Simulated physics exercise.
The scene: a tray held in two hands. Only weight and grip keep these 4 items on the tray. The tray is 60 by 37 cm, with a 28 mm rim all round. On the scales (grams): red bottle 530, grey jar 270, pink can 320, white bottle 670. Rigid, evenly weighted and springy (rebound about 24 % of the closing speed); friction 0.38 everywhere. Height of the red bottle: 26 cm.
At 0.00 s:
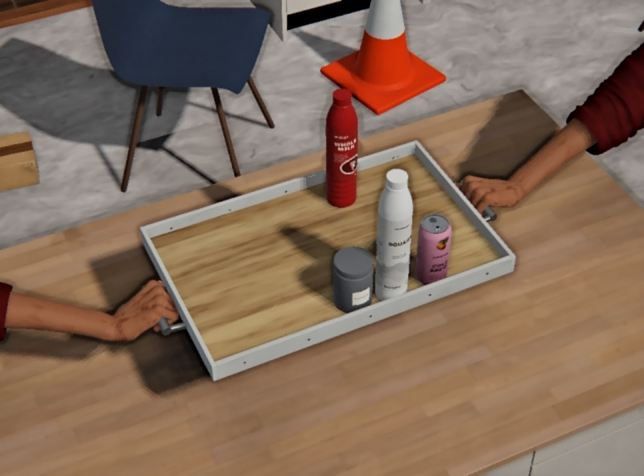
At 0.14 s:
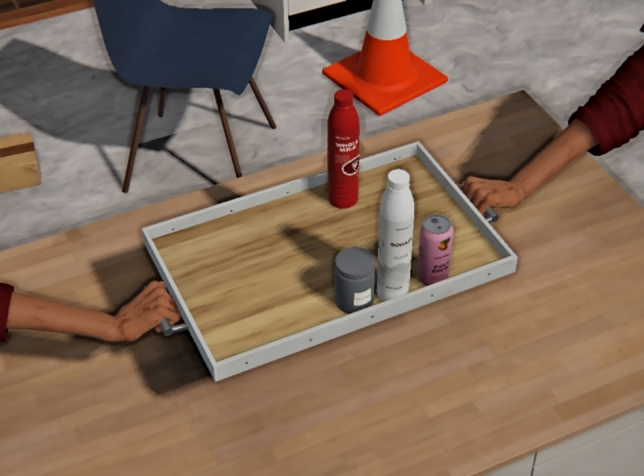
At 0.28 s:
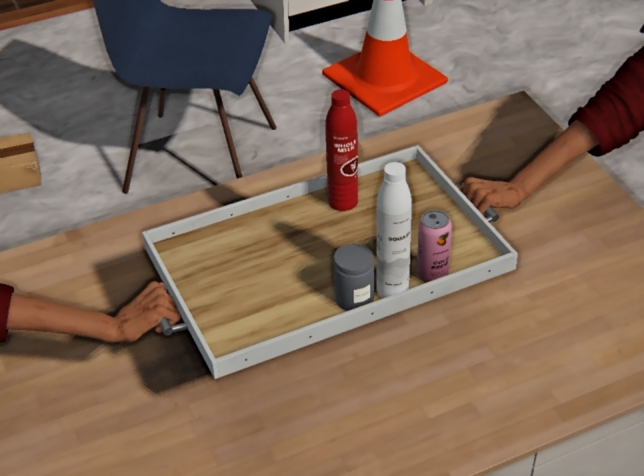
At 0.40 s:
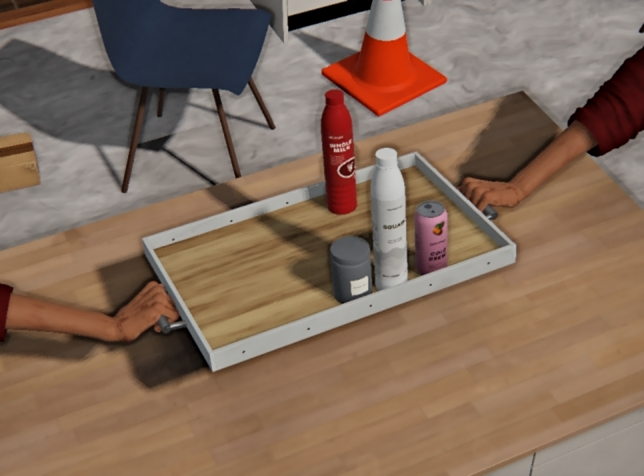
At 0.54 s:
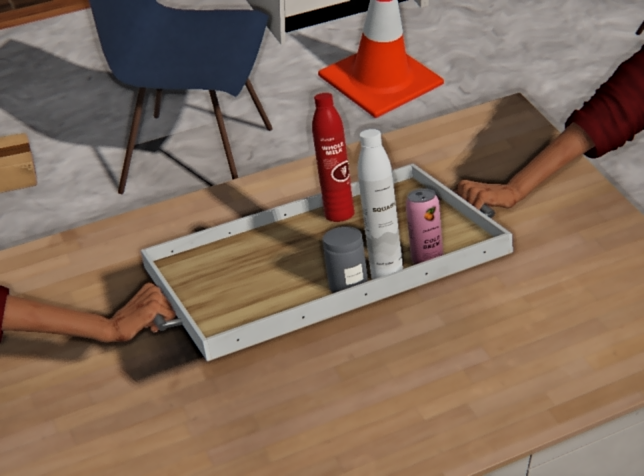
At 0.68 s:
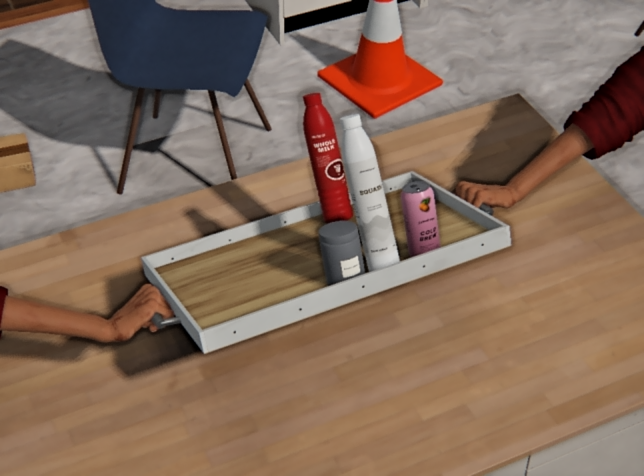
The video shows two hands holding a tray with a red bottle, a white bottle, a grey jar and a pink can above a wooden surface; the tray starts level, then tilts steadily with its far edge lowering.
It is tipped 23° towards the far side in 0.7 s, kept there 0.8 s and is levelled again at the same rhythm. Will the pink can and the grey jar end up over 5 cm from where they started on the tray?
The pink can ends elsewhere, the grey jar ends elsewhere.
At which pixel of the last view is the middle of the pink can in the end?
Around (398, 177).
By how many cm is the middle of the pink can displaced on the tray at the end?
About 28 cm.
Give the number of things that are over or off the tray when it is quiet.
3 of them.
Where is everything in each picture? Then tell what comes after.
In the first frame, tray level; pink can (433, 252); grey jar (353, 280).
In the second frame, tray level; red bottle (343, 149); white bottle (396, 238).
In the third frame, tray at 3°, far edge down; red bottle (342, 150); white bottle (394, 232).
In the fourth frame, tray at 8°, far edge down; red bottle (338, 152); white bottle (389, 222).
In the fifth frame, tray at 17°, far edge down; red bottle (332, 157); white bottle (379, 207).
In the sixth frame, tray at 22°, far edge down; pink can (421, 223); grey jar (342, 255).
By 0.88 s, tray at 23°, far edge down; red bottle now off the tray; pink can 2 cm from its spot near (415, 217); grey jar 2 cm from its spot near (338, 251).
By 1.28 s, tray at 23°, far edge down; pink can 11 cm from its spot near (396, 204); grey jar 10 cm from its spot near (320, 237); white bottle on its side.
By 1.58 s, tray at 23°, far edge down; pink can on its side near (392, 201); grey jar 20 cm from its spot near (297, 223); white bottle on its side.
By 1.98 s, tray at 10°, far edge down; pink can on its side near (395, 183); grey jar 29 cm from its spot near (272, 201); white bottle on its side.
When it is over (3.2 s), off the tray, red bottle; lying over on the tray, pink can and white bottle; not toppled but over 5 cm from the start, grey jar. End places, in pixels of the last picture, pink can near (397, 177), grey jar near (273, 194).
